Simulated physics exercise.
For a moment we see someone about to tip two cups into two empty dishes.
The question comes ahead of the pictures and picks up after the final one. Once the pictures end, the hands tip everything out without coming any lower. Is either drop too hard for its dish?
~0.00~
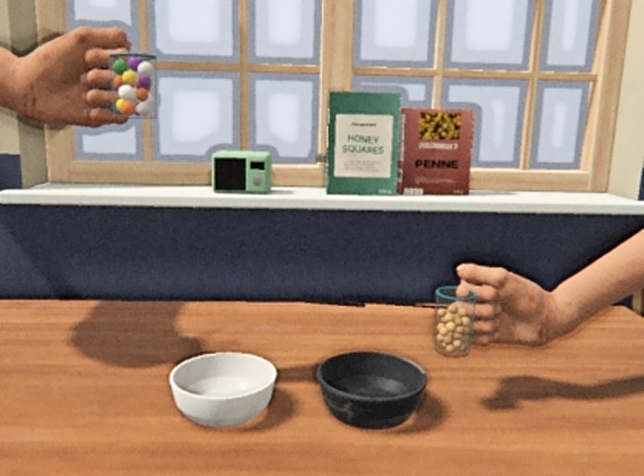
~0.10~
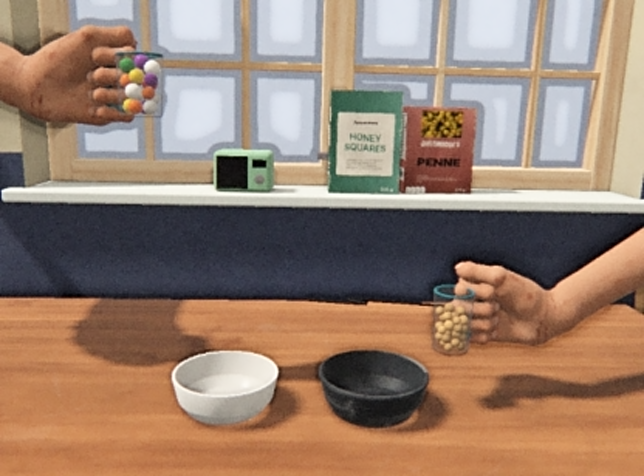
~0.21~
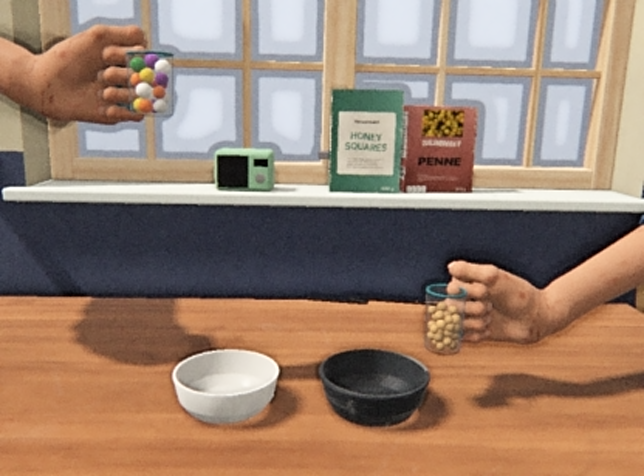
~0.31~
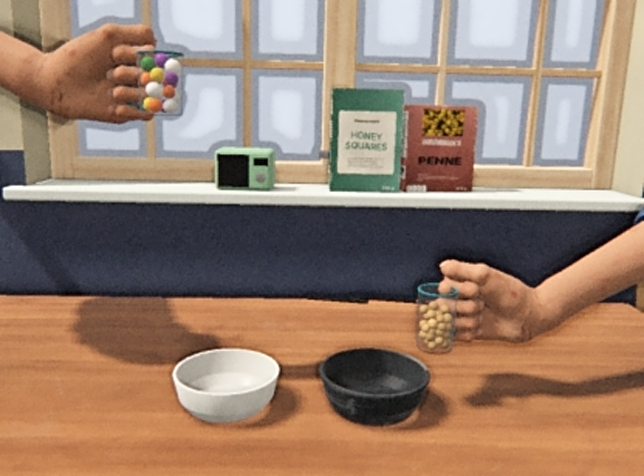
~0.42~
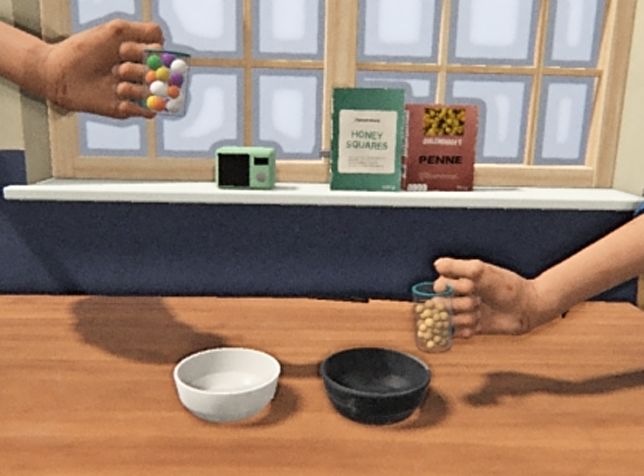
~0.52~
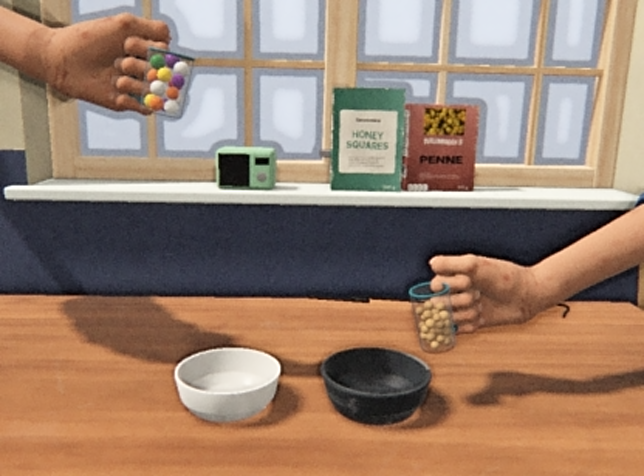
As I see it, left dish lets bits escape; right dish retains it entirely.
After 1.14 s, left, all still in the cup; right, all still in the cup.
After 1.68 s, left, most still in the cup, a small part in the dish, about a quarter in the air; right, nearly all still in the cup, a stray few in the air.
After 2.14 s, left, about a third in the dish, about a third outside the dish, about a third in the air; right, all in the dish.
By the end (3.1 s), left, about a third in the dish, about two thirds outside the dish; right, all in the dish, none outside the dish.
